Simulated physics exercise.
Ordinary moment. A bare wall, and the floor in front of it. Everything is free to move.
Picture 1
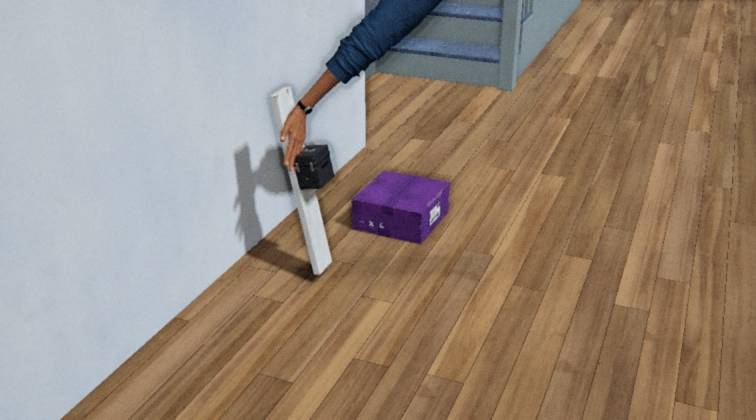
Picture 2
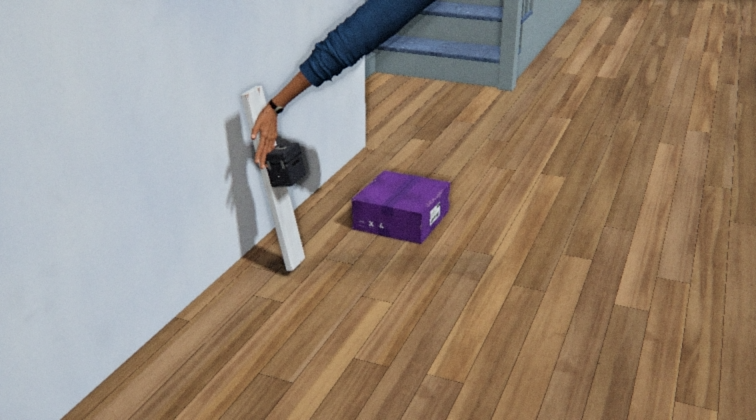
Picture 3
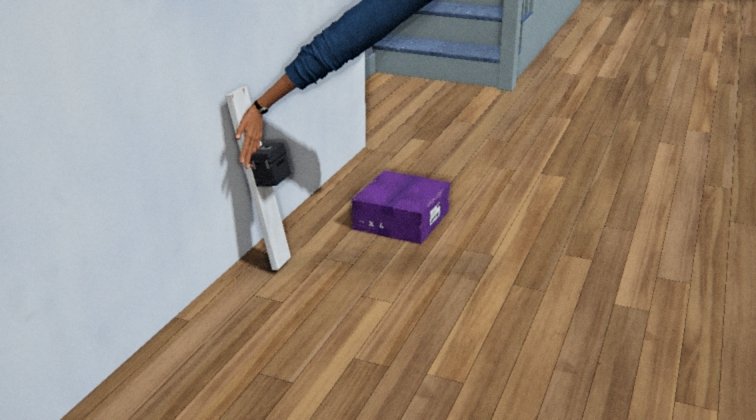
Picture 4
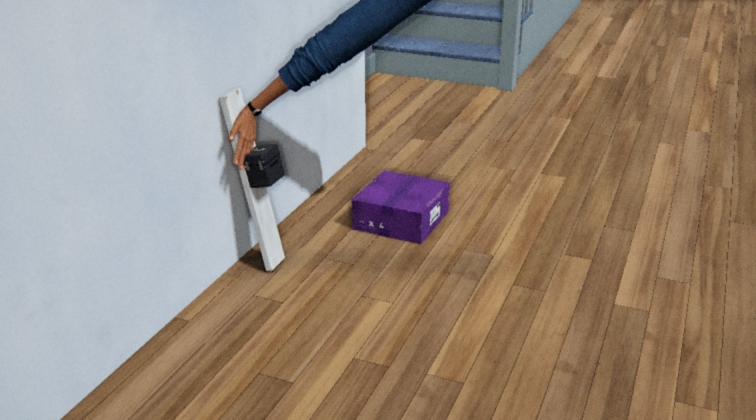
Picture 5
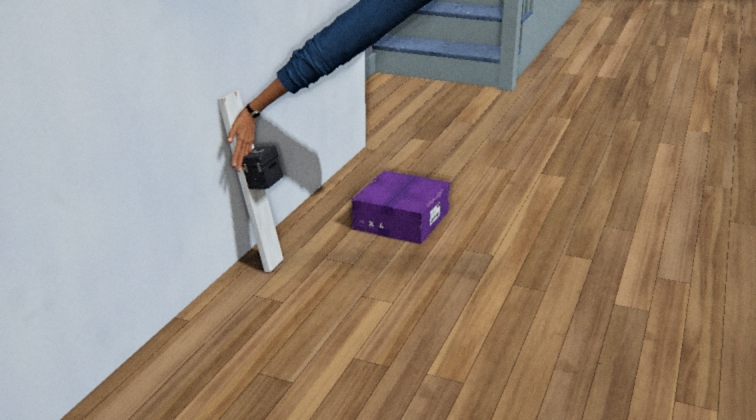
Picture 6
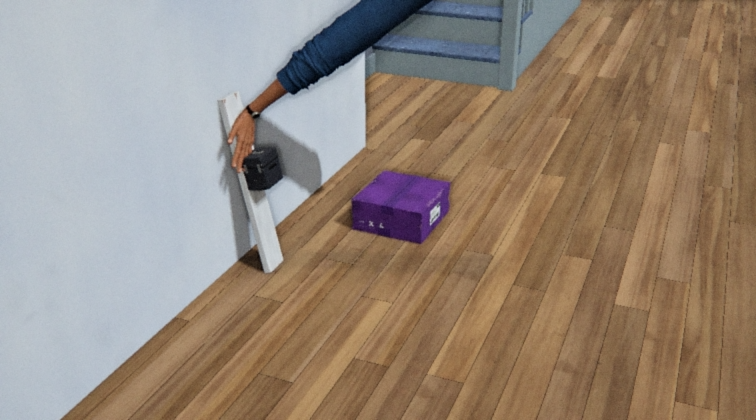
A wood-plank floor in front of a bare pale wall is seen from above, with blue-grey steps at the back. A purple box sits on the floor near the middle, while a dark-sleeved arm holds an upright white plank to its left, with a small black box beside it. The hand moves the plank and black box left to the wall, then stays nearly motionless as the camera remains still.
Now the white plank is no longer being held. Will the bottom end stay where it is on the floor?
My guess is it keeps its place.
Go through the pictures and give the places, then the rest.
On its way; white plank (303, 183); purple box (402, 205), in the first picture.
On its way; white plank (275, 181); purple box (402, 205), in the second picture.
On its way; white plank (260, 181); purple box (402, 205), in the third picture.
On its way; white plank (254, 182); purple box (402, 205), in the fourth picture.
Propped up under the hand; white plank (252, 183); purple box (402, 205), in the fifth picture.
Propped up under the hand; white plank (252, 185); purple box (402, 205), in the sixth picture.
Then, 0.40 s past the last view, nothing moves.
Then, 0.90 s past the last view, white plank resting near (252, 185).
Finally, both still in place. Final places as the last picture's camera would see them, white plank near (252, 185). The plank holds.
